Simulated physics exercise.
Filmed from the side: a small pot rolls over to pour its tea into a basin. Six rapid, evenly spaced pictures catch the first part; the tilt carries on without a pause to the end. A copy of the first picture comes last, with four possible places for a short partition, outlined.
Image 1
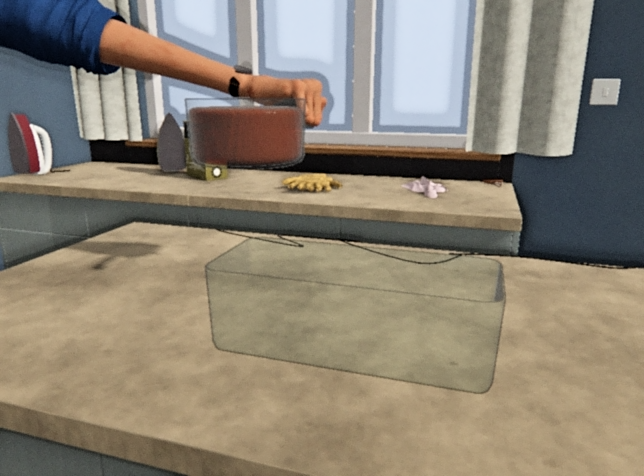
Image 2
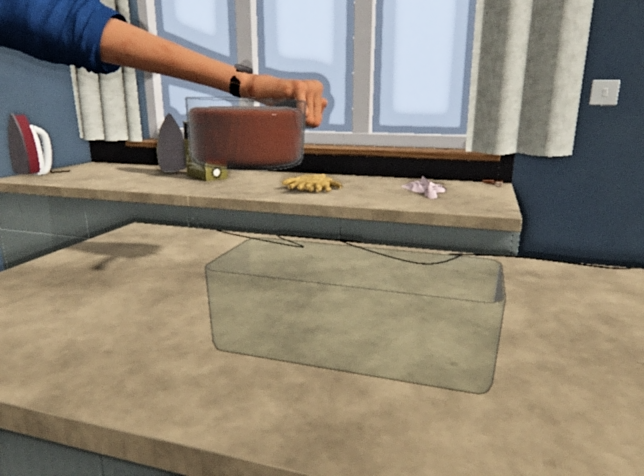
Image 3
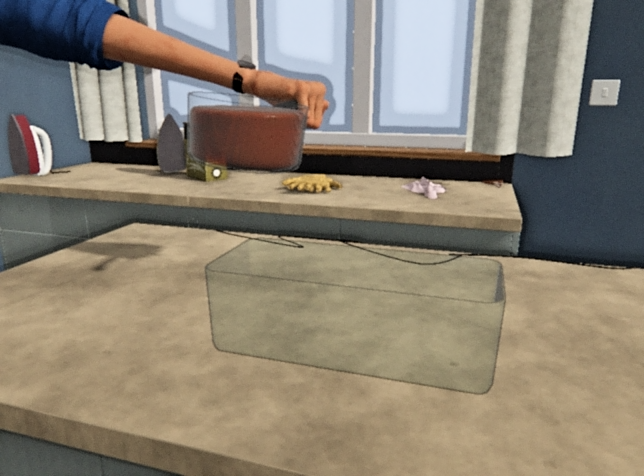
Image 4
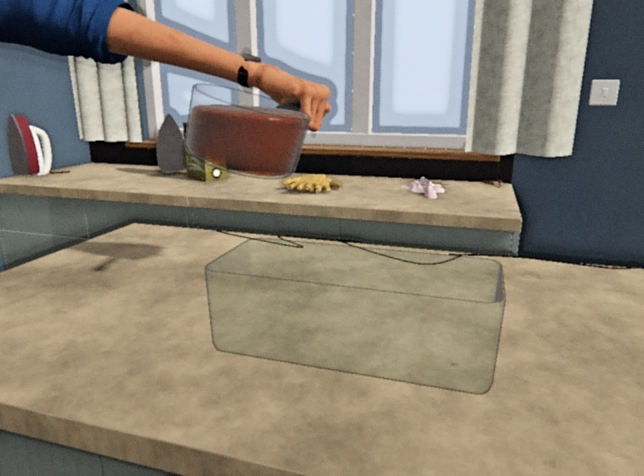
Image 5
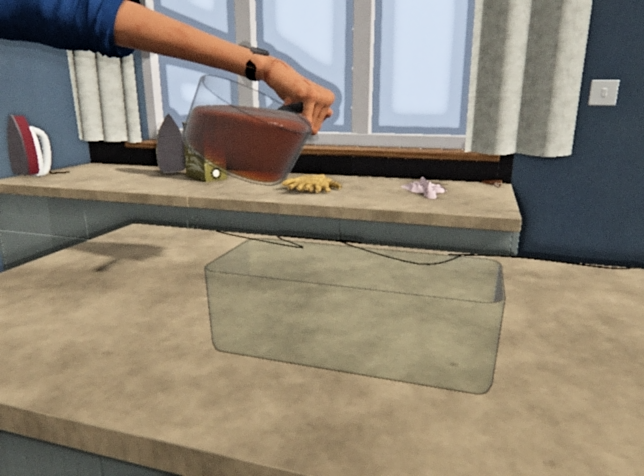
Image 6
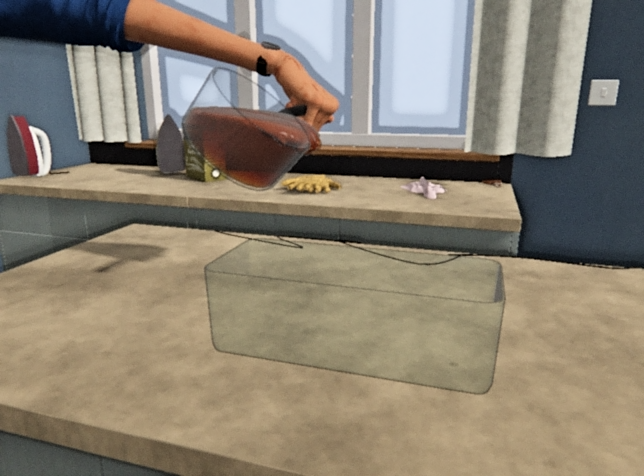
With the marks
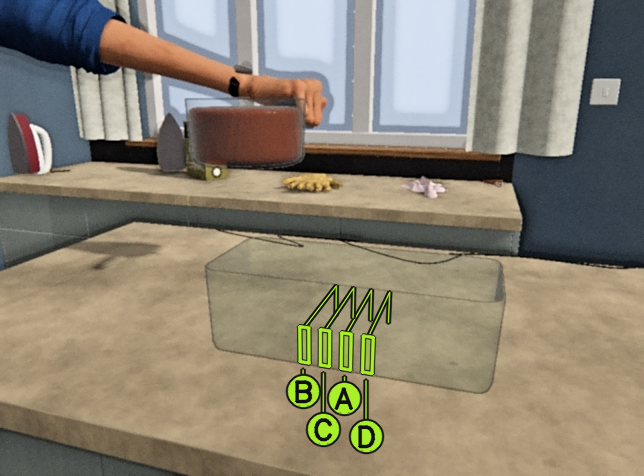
A small clear pot of reddish-brown tea, held by a hand above an empty see-through basin, stayed upright at first, then tilted steadily to the right until tea began slipping over its lip.
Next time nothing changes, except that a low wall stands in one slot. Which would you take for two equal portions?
The answer is place C.
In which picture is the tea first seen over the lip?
In picture 5.
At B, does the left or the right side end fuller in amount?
The right side.
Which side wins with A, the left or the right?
The left side.
On the marked copy, A at (344, 376); B at (303, 369); C at (323, 373); D at (366, 380).
For place A, about 64 % ends left of the wall and 25 % right of it; 11 % is lost outside.
For place B, about 31 % ends left of the wall and 67 % right of it.
For place C, about 51 % ends left of the wall and 45 % right of it; 4 % is lost outside.
For place D, about 75 % ends left of the wall and 12 % right of it; 12 % is lost outside.
